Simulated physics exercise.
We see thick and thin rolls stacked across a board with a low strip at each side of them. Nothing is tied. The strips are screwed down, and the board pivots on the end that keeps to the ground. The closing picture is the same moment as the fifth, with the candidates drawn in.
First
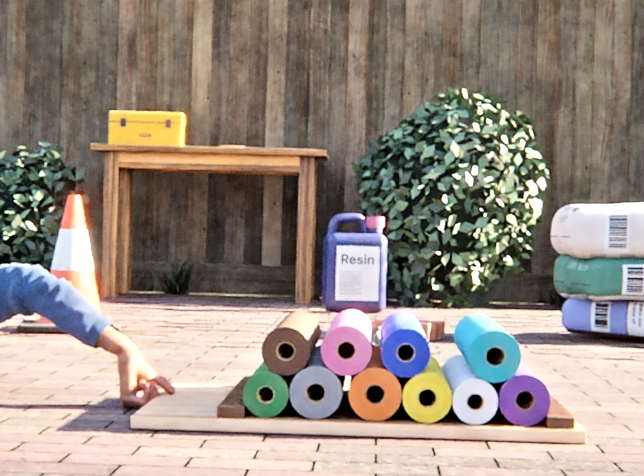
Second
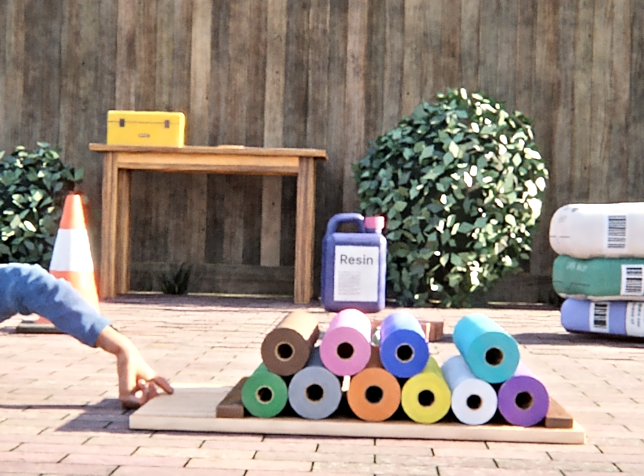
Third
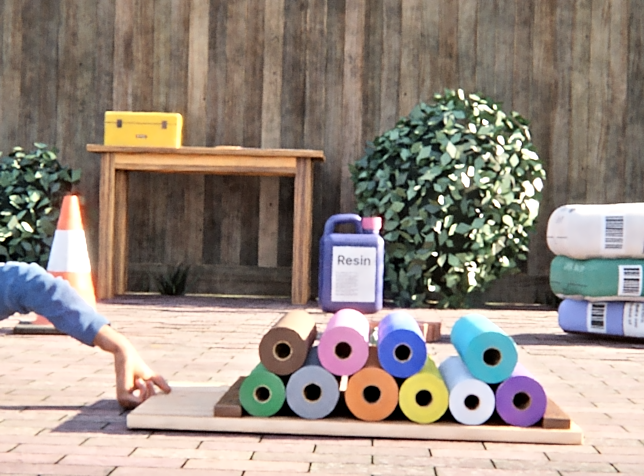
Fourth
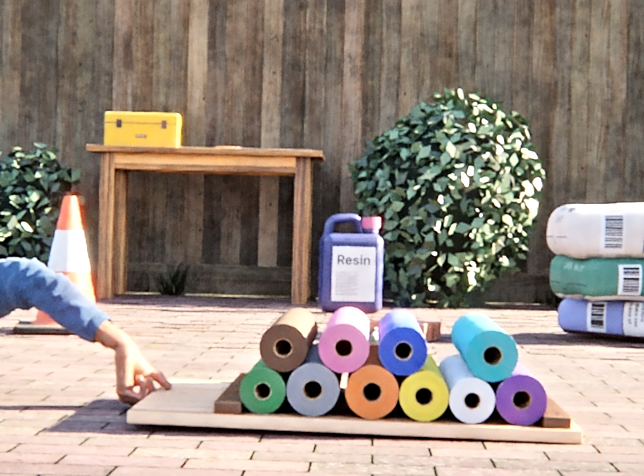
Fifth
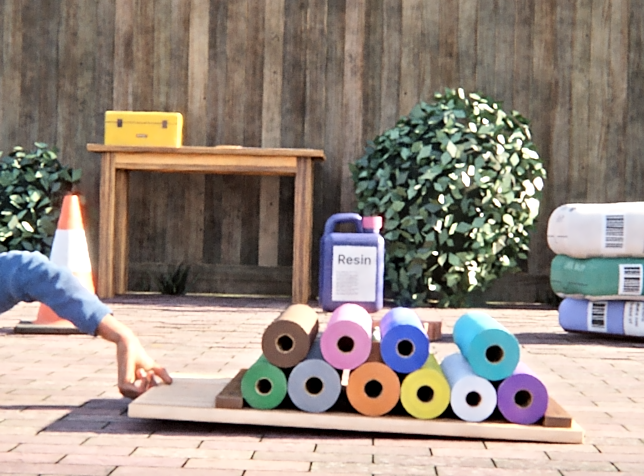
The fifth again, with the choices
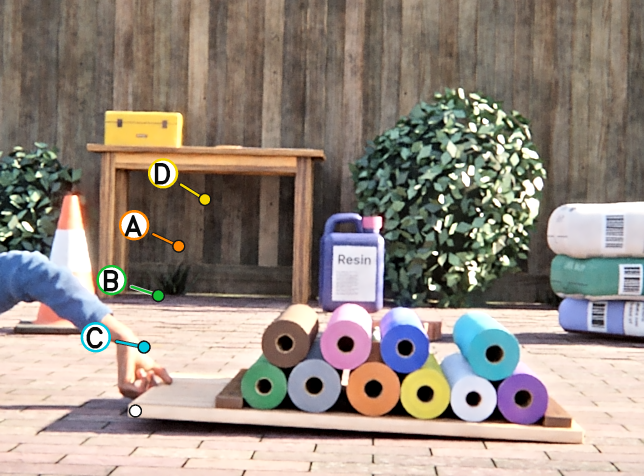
Colourful rolls sat stacked in two rows on a wooden board on brick paving, and a hand reaching in from the left slowly lifted the board's left end slightly, the rolls staying stacked.
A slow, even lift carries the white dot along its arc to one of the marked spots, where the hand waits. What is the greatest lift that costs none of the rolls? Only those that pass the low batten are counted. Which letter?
Up to A.
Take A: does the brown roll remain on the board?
Yes, with A.
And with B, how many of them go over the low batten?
At B the number is none.
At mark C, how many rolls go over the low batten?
At C the number is none.
On the marked copy, A at (179, 246); B at (158, 296); C at (144, 347); D at (205, 200); the white dot at (135, 411).
With A. Early on, board at 15°.
Further on, board at 24°.
At the end, board at 24°, none over the low batten.
As for the rest, B none over the low batten; C none over the low batten; D ten over the low batten.
